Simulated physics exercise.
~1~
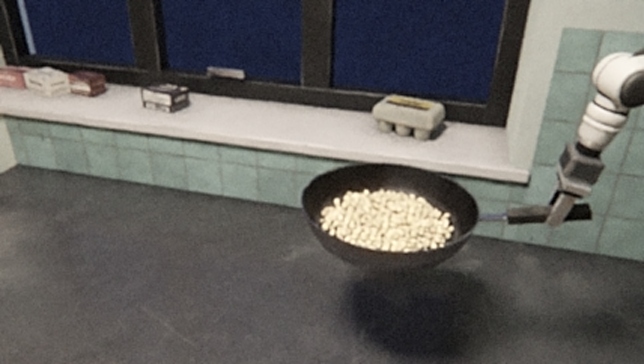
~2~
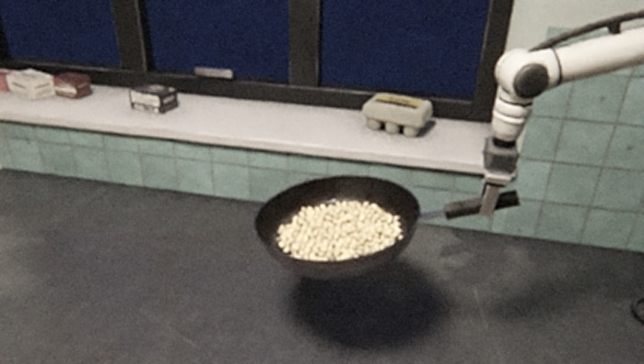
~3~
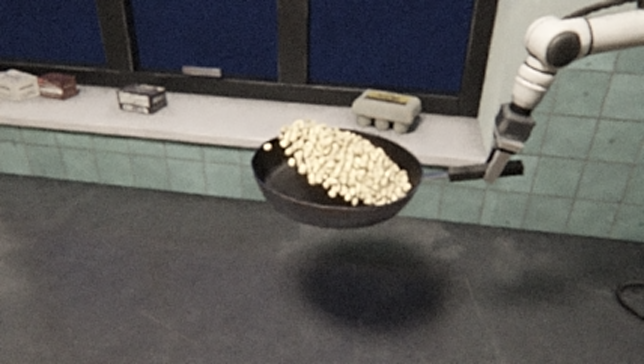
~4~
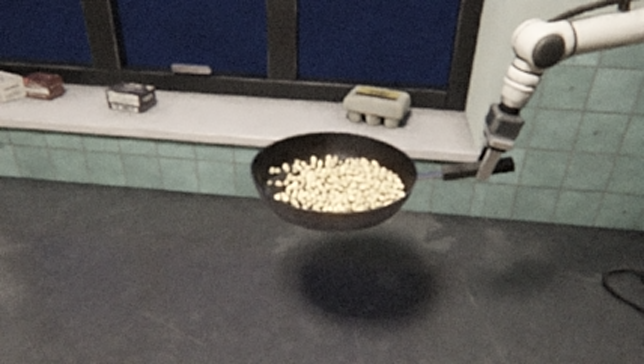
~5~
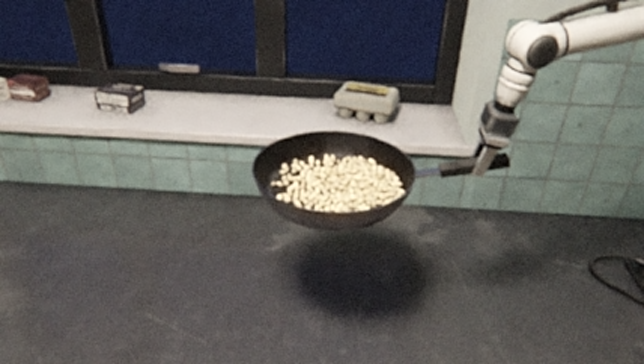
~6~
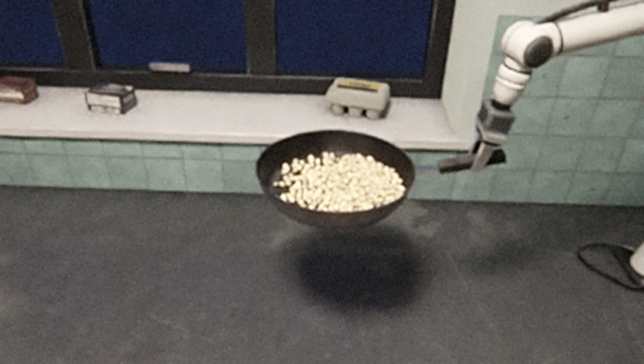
To begin with, a white robot arm holds a dark frying pan full of pale dried beans above a dark countertop, with a windowsill behind holding an egg carton and small boxes. The arm shifts the pan left, leaning it slightly. It then raises the pan, and the beans bunch into a slanting heap, rising on the left side of the pan. Next they drop back and spread out as the pan levels off. Finally, the arm holds the pan still above the counter, with the beans resting inside and none visibly spilled.
